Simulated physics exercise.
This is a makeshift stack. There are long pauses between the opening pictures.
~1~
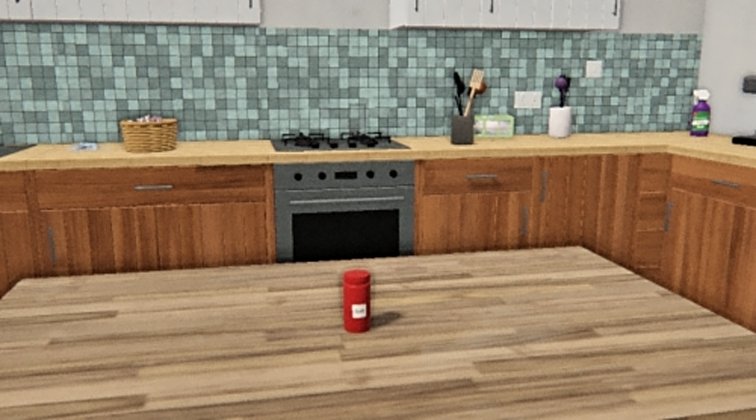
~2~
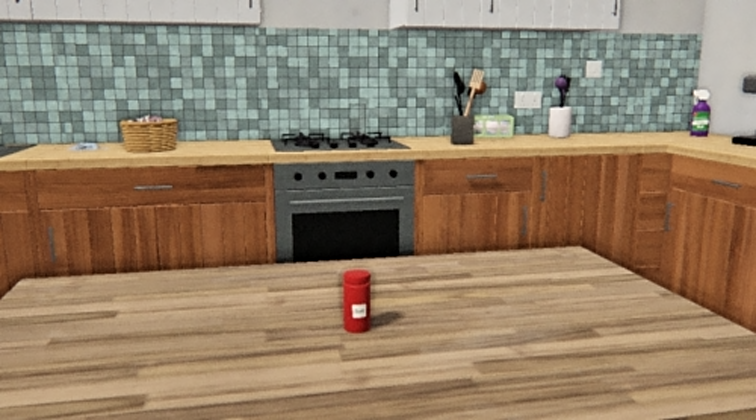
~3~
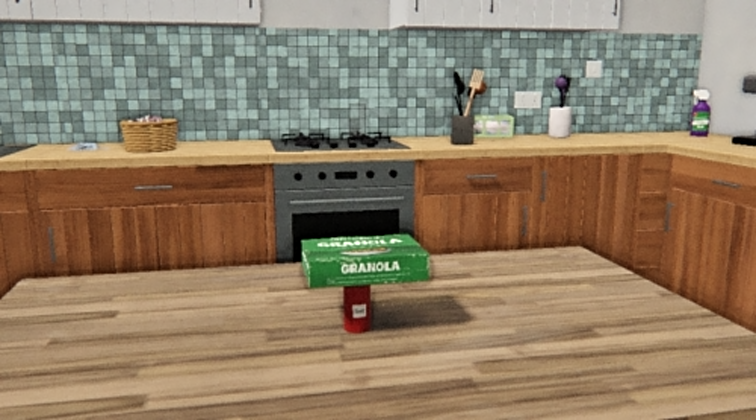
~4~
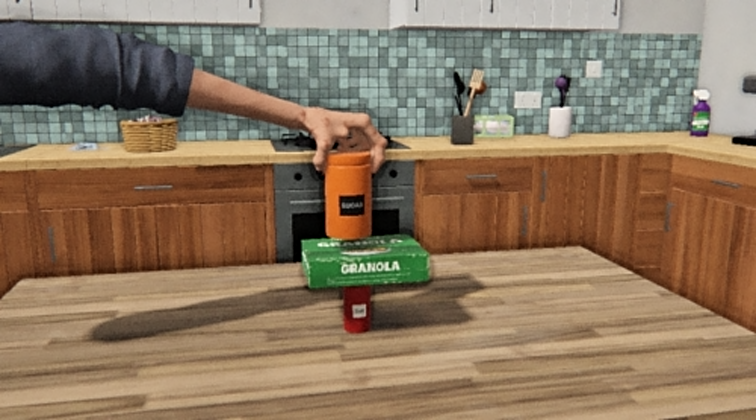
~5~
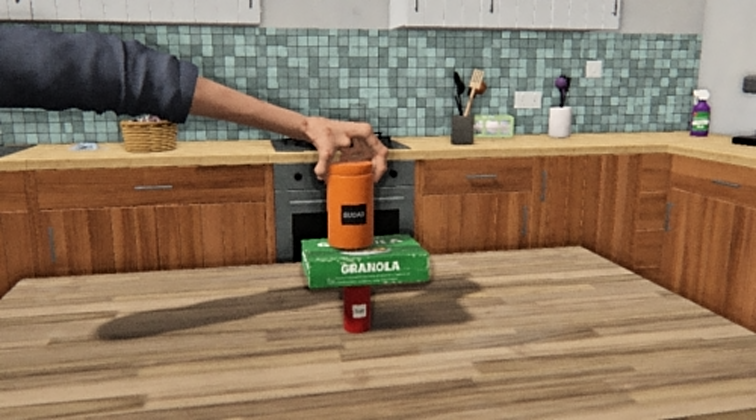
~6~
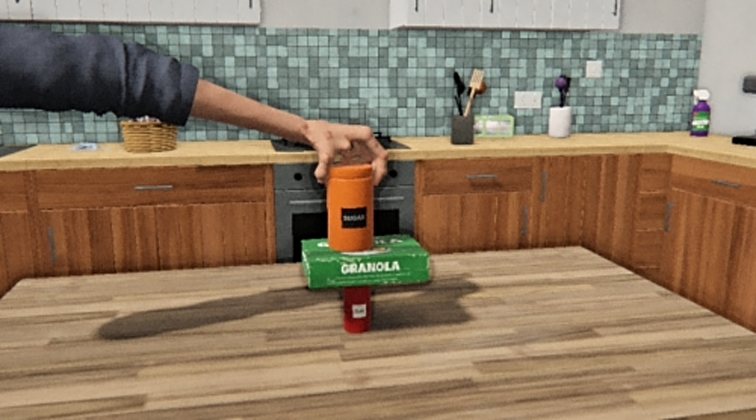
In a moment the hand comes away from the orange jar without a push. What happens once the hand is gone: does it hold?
As it turns out, it keeps its balance.
Then, 0.70 s after the last picture, nothing has stirred.
Then, 1.70 s after the last picture, orange jar resting near (350, 207).
At rest, all 3 in place. Seen from the same camera at the end, orange jar near (349, 207). The stack holds.
